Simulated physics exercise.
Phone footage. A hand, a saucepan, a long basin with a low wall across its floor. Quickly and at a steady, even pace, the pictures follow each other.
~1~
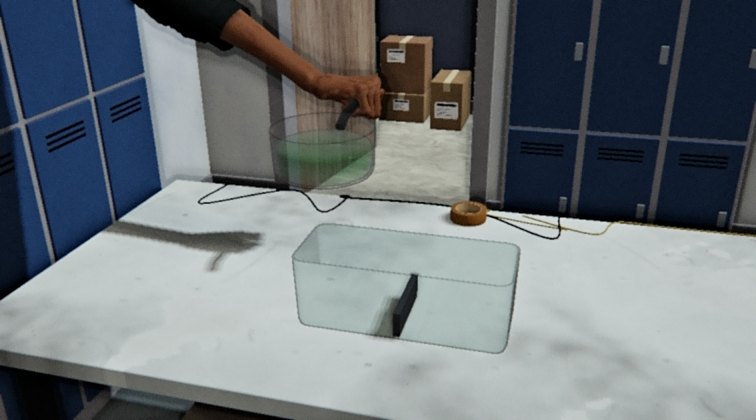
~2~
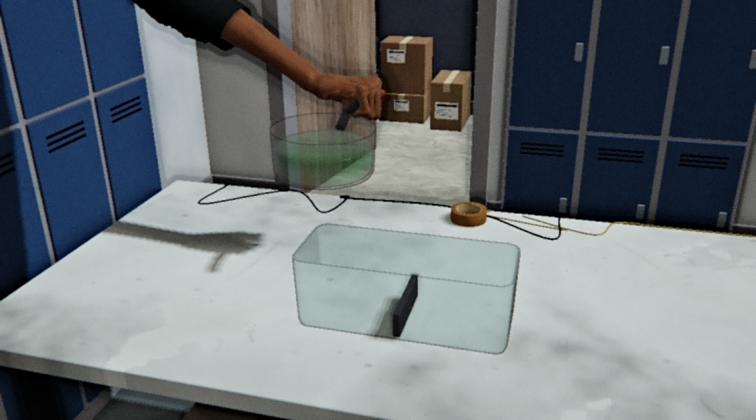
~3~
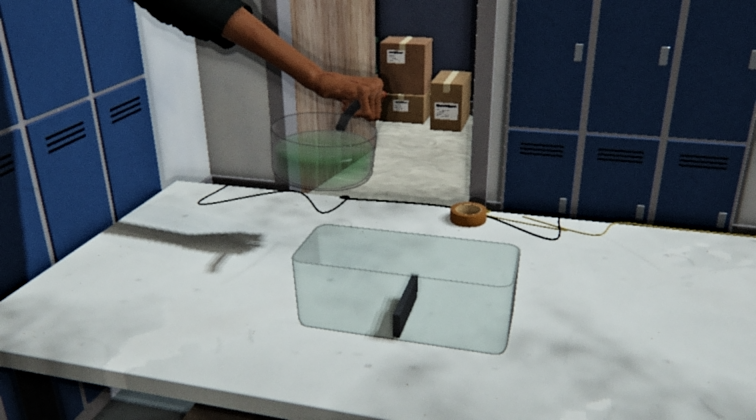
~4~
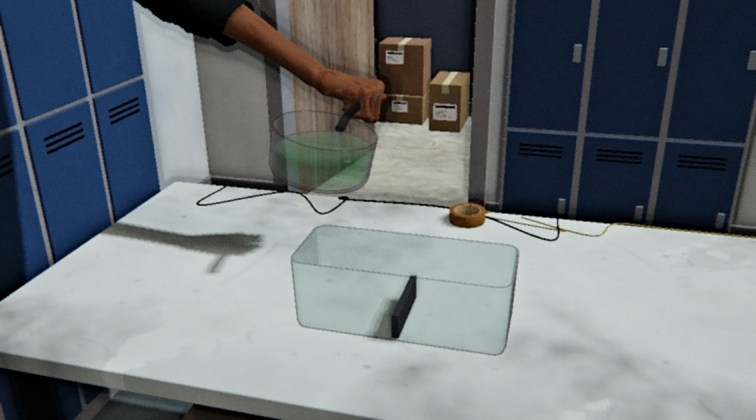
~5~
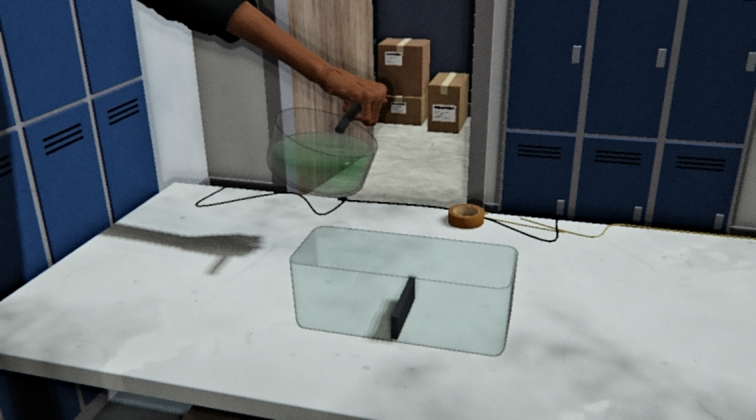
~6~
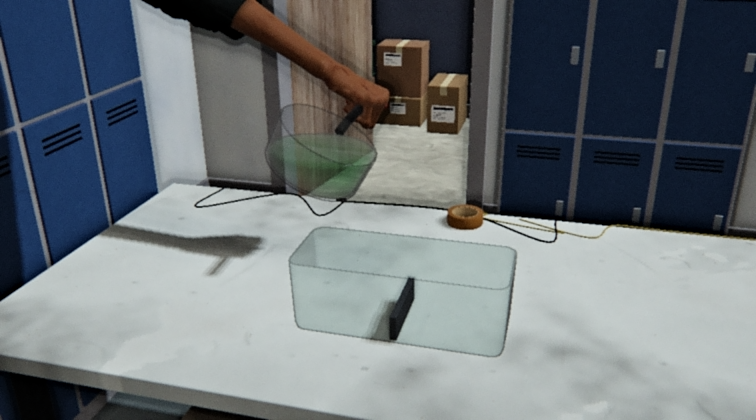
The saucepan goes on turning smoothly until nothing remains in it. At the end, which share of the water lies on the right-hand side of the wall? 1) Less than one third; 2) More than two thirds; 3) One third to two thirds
3.
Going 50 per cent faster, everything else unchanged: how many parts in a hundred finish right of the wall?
I'd estimate about 45 percent ends up there.
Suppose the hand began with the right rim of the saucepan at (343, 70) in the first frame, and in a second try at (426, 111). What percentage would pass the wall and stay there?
Estimate: 35 per cent, then 95 per cent.
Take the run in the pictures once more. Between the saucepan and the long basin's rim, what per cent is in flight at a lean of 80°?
About 40 per cent.
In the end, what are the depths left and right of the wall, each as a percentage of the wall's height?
Left of the wall 40 %, right of the wall 50 %.
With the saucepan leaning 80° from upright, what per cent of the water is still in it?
About 35 per cent.
A moment on, the saucepan is tipped on its side and 35 per cent is still to pour, 4 is left of the wall and 23 right of it.
Next, the saucepan is tipped right over and 7 per cent is still to pour, 29 is left of the wall and 56 right of it.
Then the saucepan is tipped right over and 0 per cent is still to pour, 42 is left of the wall and 56 right of it.
Later the saucepan is tipped right over and 0 per cent is still to pour, 43 is left of the wall and 56 right of it.
In the end 43 per cent lies left of the wall, 56 right of it and 1 outside.
